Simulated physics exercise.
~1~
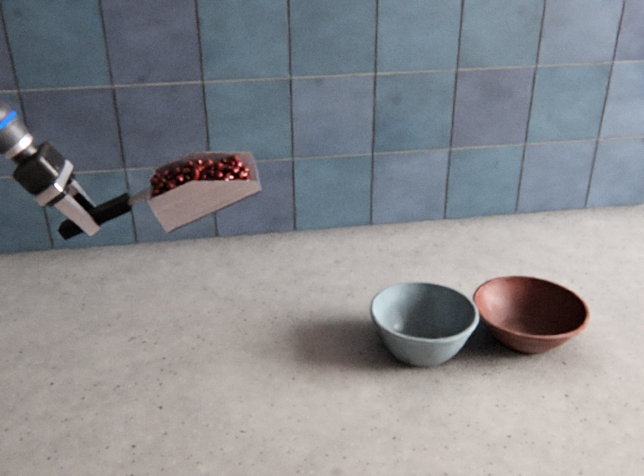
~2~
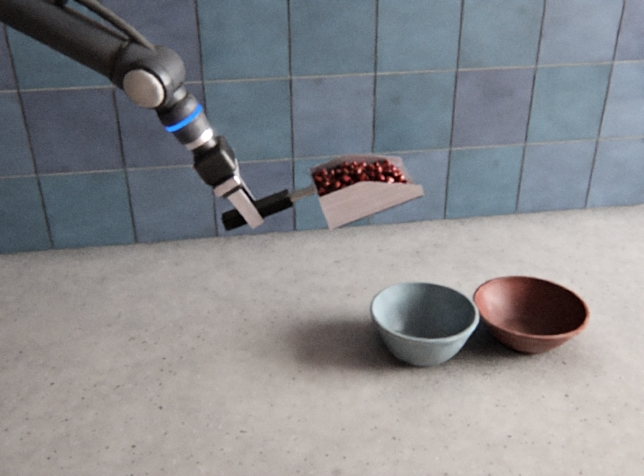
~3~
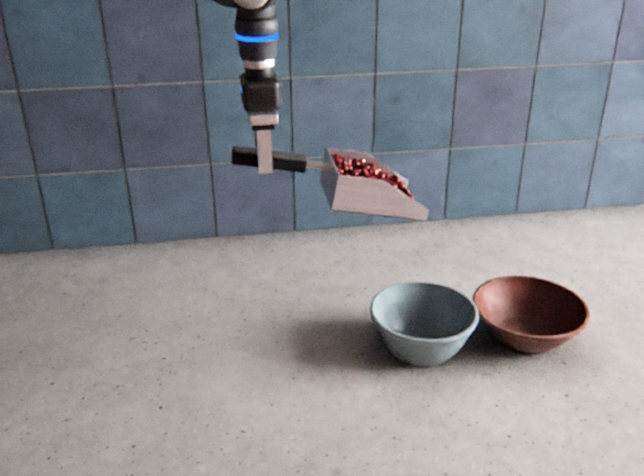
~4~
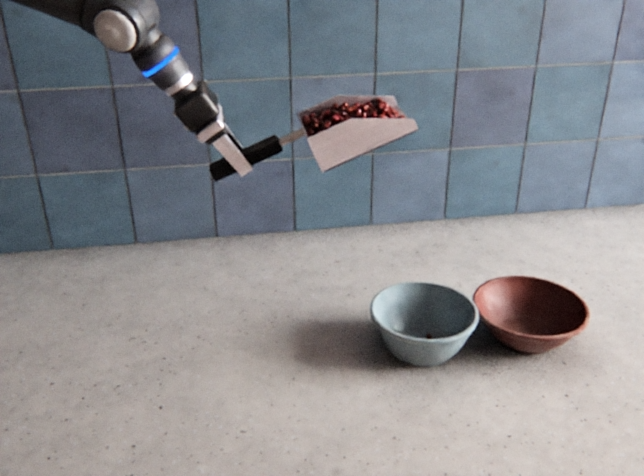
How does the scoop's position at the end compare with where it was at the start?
At the end the scoop is farther to the right and higher up than it was at the start.
